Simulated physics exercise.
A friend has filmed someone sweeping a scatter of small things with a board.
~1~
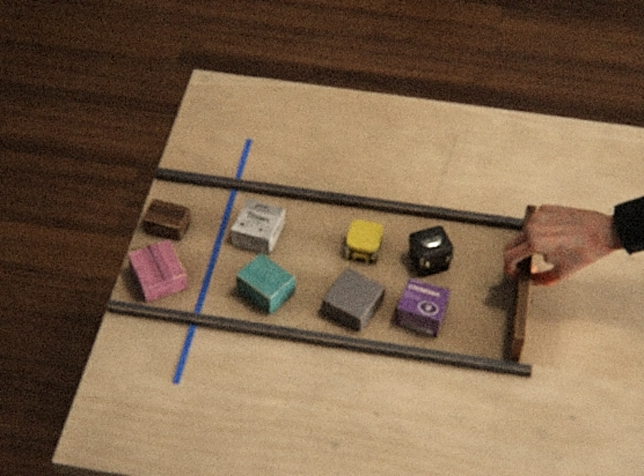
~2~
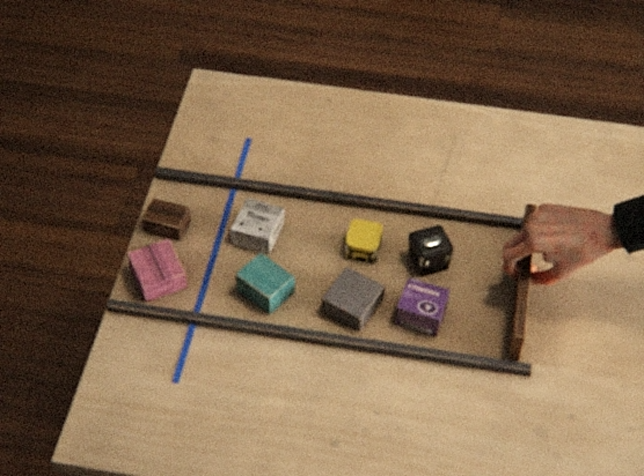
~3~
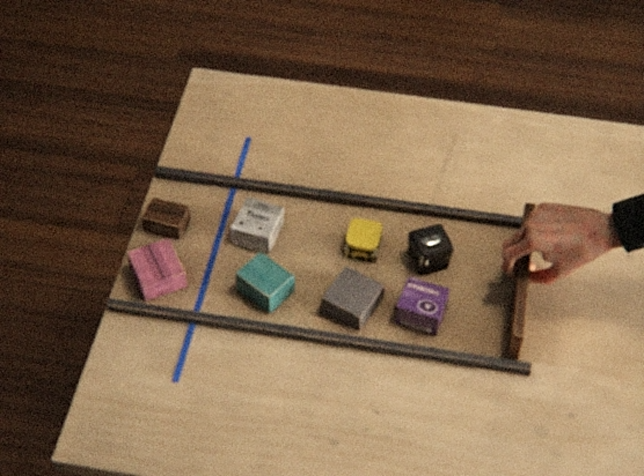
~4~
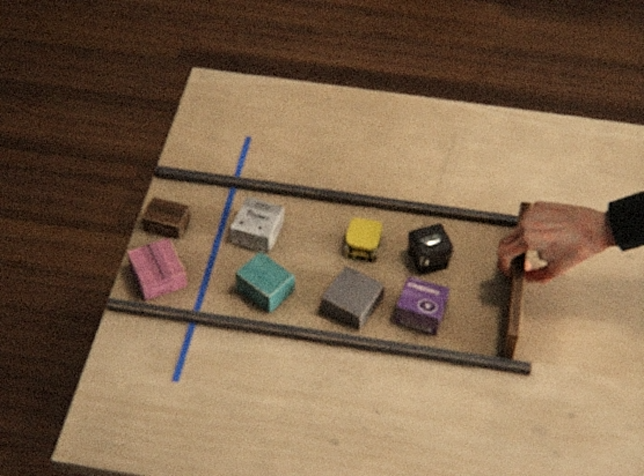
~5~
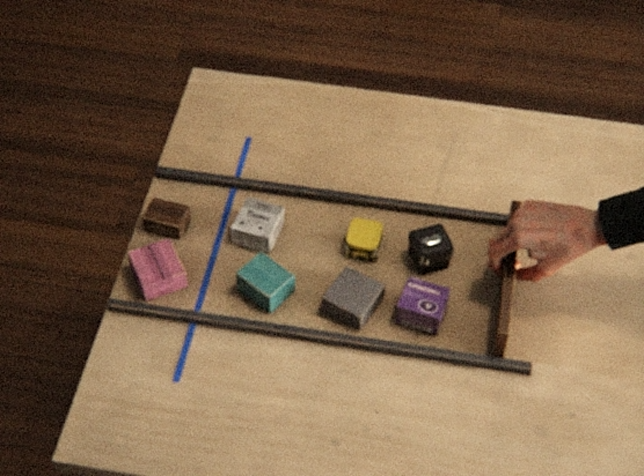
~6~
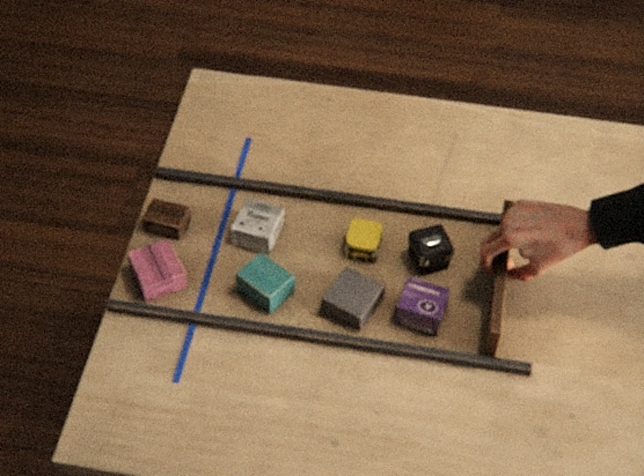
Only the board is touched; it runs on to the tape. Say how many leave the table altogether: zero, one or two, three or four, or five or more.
As it turns out, the number that fall off is three or four.
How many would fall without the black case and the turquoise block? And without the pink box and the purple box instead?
The counts: 2 and 2.
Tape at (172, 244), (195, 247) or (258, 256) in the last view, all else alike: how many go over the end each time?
The counts: 6, 4 and 1.
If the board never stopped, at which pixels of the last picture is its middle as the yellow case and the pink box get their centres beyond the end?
Its middle is around (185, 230) and around (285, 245).
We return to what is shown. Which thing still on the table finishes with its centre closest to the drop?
It is the white box.
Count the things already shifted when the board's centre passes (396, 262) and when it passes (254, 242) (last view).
4 and 8.
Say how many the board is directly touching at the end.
It touches 2.
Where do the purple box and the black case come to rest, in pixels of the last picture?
First (183, 273), then (206, 211).
A little later, none off yet; brown box at rest near (167, 219); pink box at rest near (158, 270); white box at rest near (258, 225).
Next, none off yet; brown box at rest near (167, 219); pink box at rest near (158, 270); white box moving near (252, 225).
Later still, none off yet; brown box shifted about its own width near (141, 217); pink box tilted well over near (97, 275); white box shifted well along near (181, 216).
When it is over, the number that fall off is three or four; down, turquoise block, pink box and brown box.
